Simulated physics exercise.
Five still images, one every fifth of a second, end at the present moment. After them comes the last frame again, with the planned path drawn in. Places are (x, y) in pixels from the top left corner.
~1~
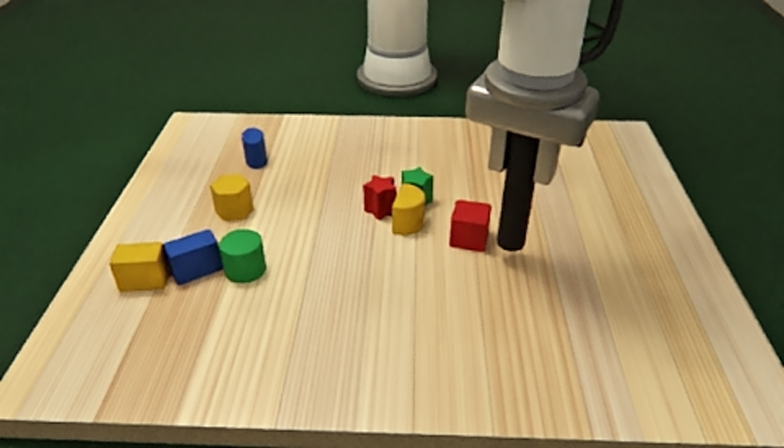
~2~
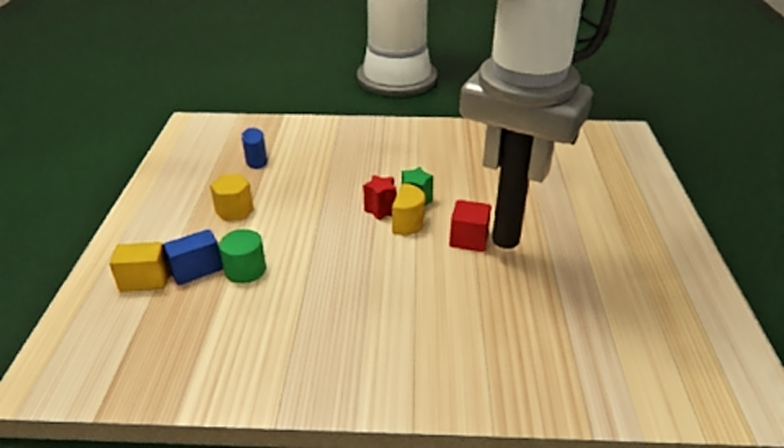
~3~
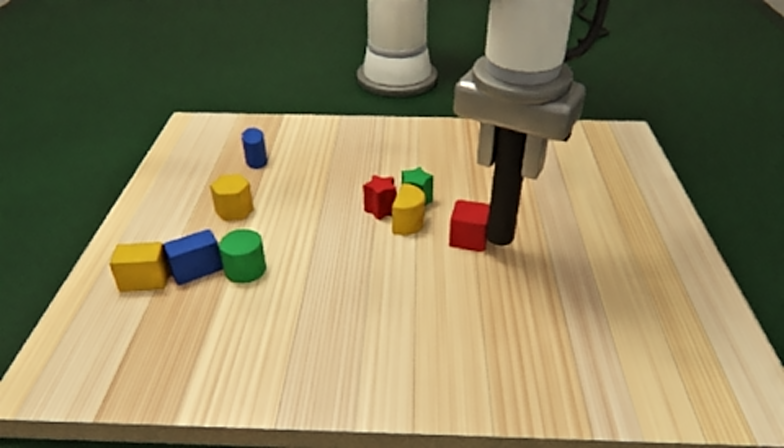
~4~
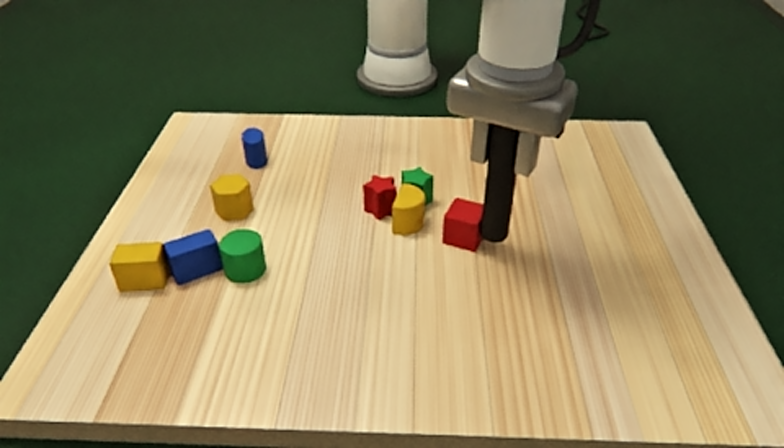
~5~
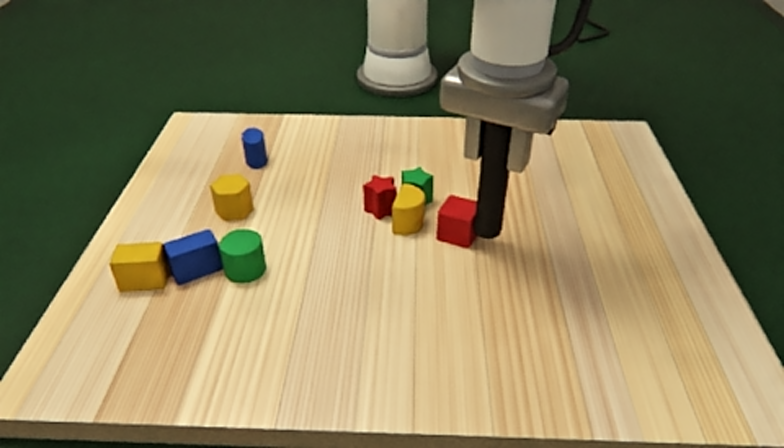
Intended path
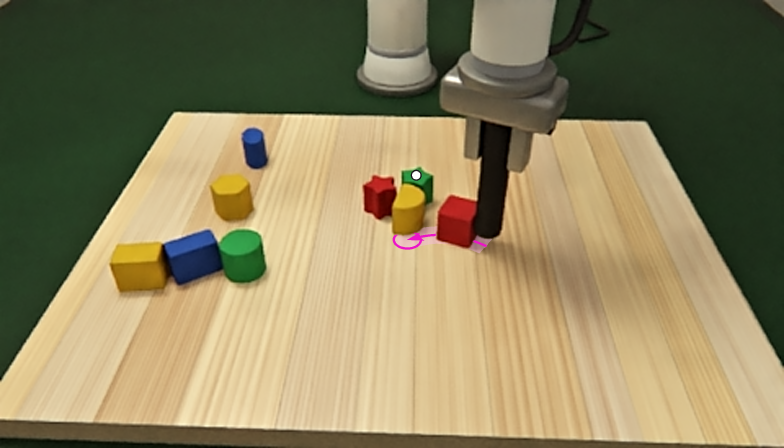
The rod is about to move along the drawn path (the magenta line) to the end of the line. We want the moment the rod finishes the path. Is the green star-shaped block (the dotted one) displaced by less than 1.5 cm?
In short: Yes.
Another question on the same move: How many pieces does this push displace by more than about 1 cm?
My prediction: No fewer than three blocks.
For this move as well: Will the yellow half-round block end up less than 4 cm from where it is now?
Final answer: No.
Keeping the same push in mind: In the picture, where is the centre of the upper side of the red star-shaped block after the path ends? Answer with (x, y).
The spot you're after is about (354, 170) in the image.
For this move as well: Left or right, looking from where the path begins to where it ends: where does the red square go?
To the right.
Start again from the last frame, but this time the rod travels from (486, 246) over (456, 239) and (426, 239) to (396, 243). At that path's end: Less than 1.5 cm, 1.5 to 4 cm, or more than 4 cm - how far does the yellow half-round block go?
Result: Over 4 cm.
The drawn path runs from (486, 246) over (461, 237) and (433, 235) to (407, 240); the dot is on the green star-shaped block.
What follows on the original path. Halfway along, rod at (448, 221); red star-shaped block at (369, 178); yellow half-round block at (389, 190), turned 25° clockwise; red square at (421, 197).
At the end, rod at (408, 226); red star-shaped block at (354, 170), turned 15° anticlockwise; yellow half-round block at (370, 181), turned 35° clockwise; green star-shaped block not moved; red square at (395, 195), turned 35° clockwise.
